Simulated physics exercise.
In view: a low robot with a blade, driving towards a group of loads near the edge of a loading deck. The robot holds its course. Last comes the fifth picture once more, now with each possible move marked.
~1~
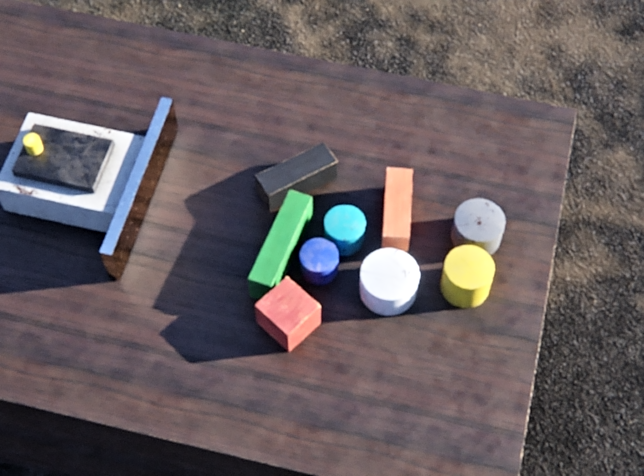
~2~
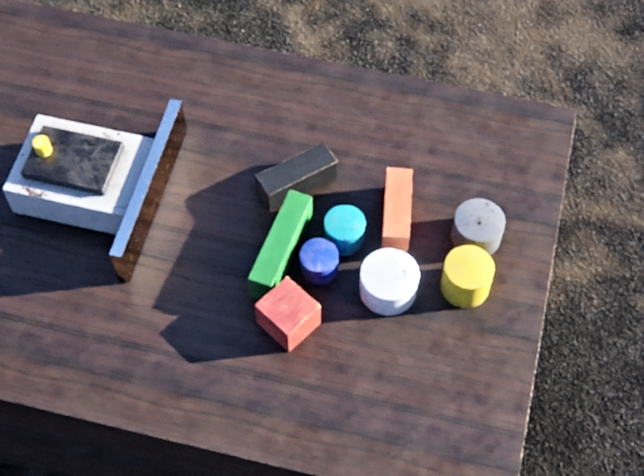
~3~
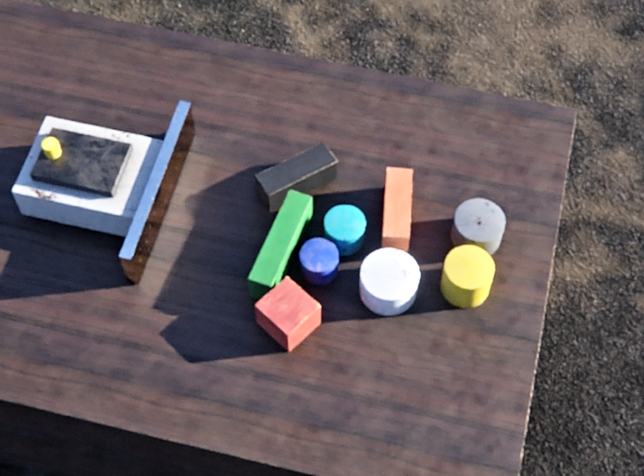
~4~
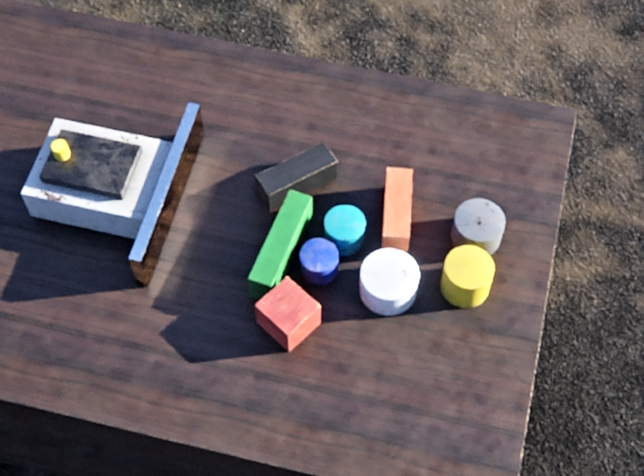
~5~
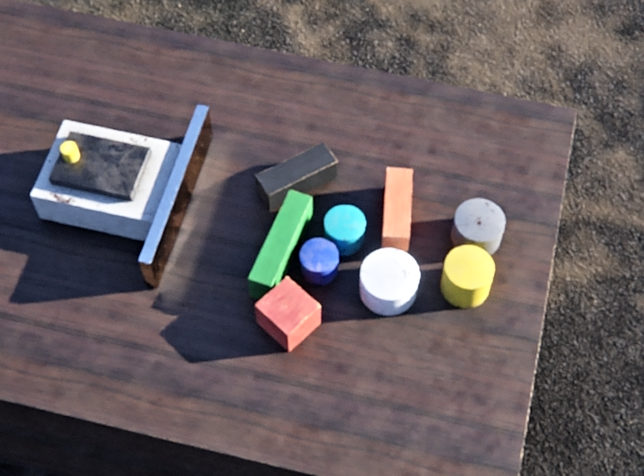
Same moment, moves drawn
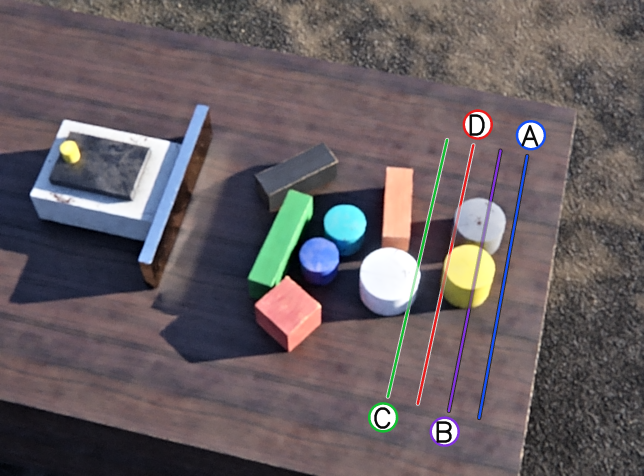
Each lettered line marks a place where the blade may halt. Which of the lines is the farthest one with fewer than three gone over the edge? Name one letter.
No farther than B.
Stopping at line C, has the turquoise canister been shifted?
Yes.
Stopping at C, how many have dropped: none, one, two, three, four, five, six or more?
The count is none.
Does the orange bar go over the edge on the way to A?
By then, yes.
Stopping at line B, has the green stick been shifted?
Yes.
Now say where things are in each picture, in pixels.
The first frame shows green stick (281, 246); yellow canister (467, 277); grey canister (478, 229).
The second frame shows robot (79, 160); turquoise canister (344, 230).
The third frame shows robot (88, 162); orange bar (397, 211).
The fourth frame shows robot (98, 164); white canister (389, 282).
The fifth frame shows robot (107, 166); green stick (281, 246); yellow canister (467, 277); grey canister (478, 229).
On the copy, A at (505, 278); B at (476, 272); C at (419, 260); D at (447, 266).
On B. First, robot (212, 188); red crate (298, 320); black stick (334, 175).
Then, robot (319, 211); yellow canister (495, 278); grey canister (503, 225).
Finally, robot (405, 229); yellow canister over the edge; grey canister over the edge; two fallen.
By contrast, A drops six; C is within the limit but short; D is within the limit but short.
